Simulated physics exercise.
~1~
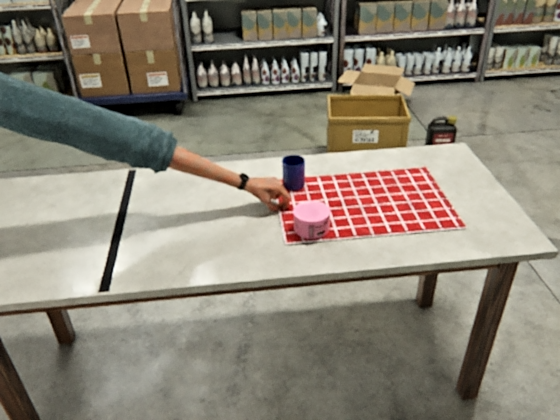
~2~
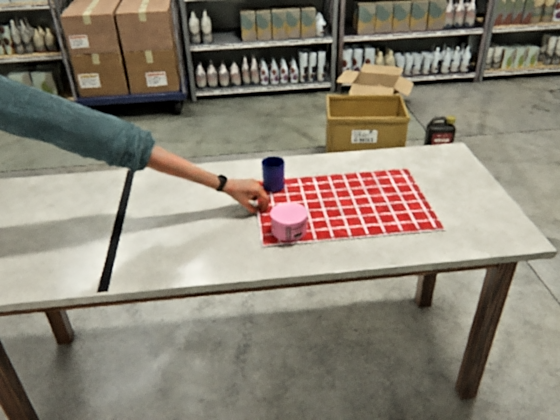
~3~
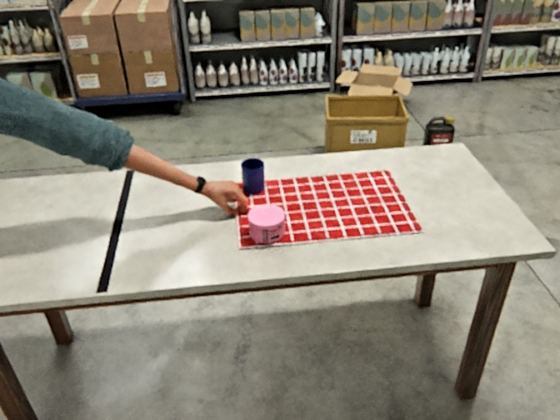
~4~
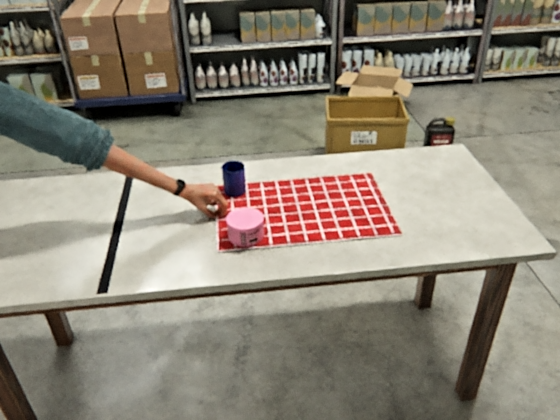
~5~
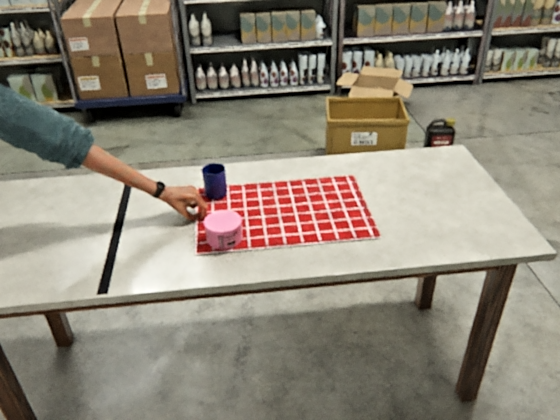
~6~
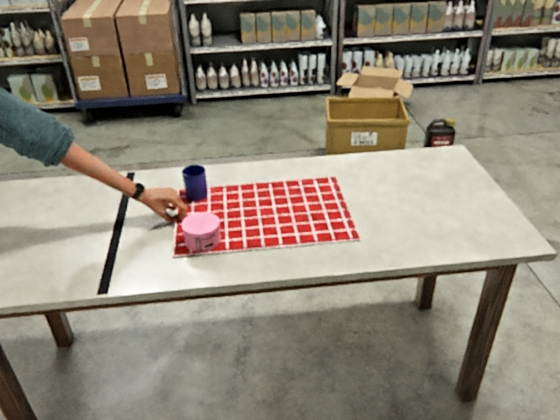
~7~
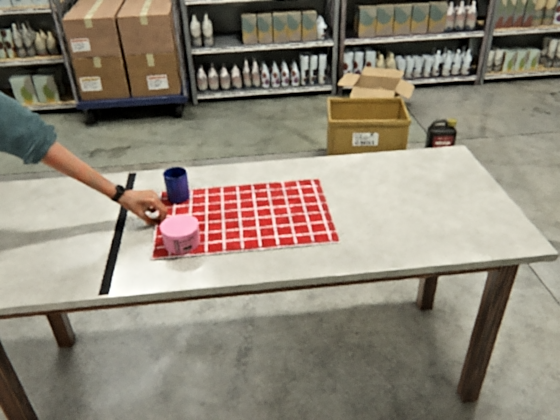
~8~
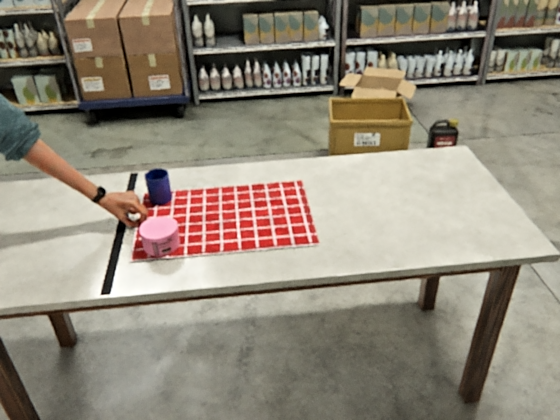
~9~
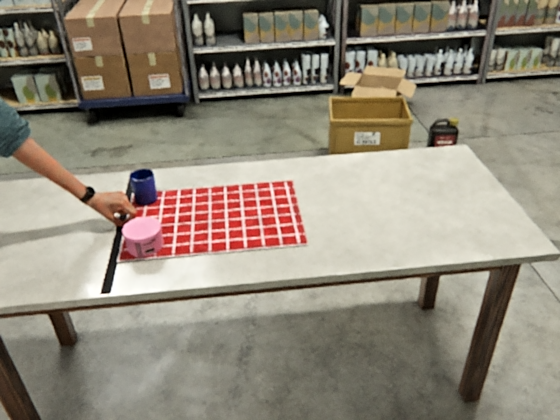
A hand drags a red checkered mat left to black tape, carrying a mug and tub.
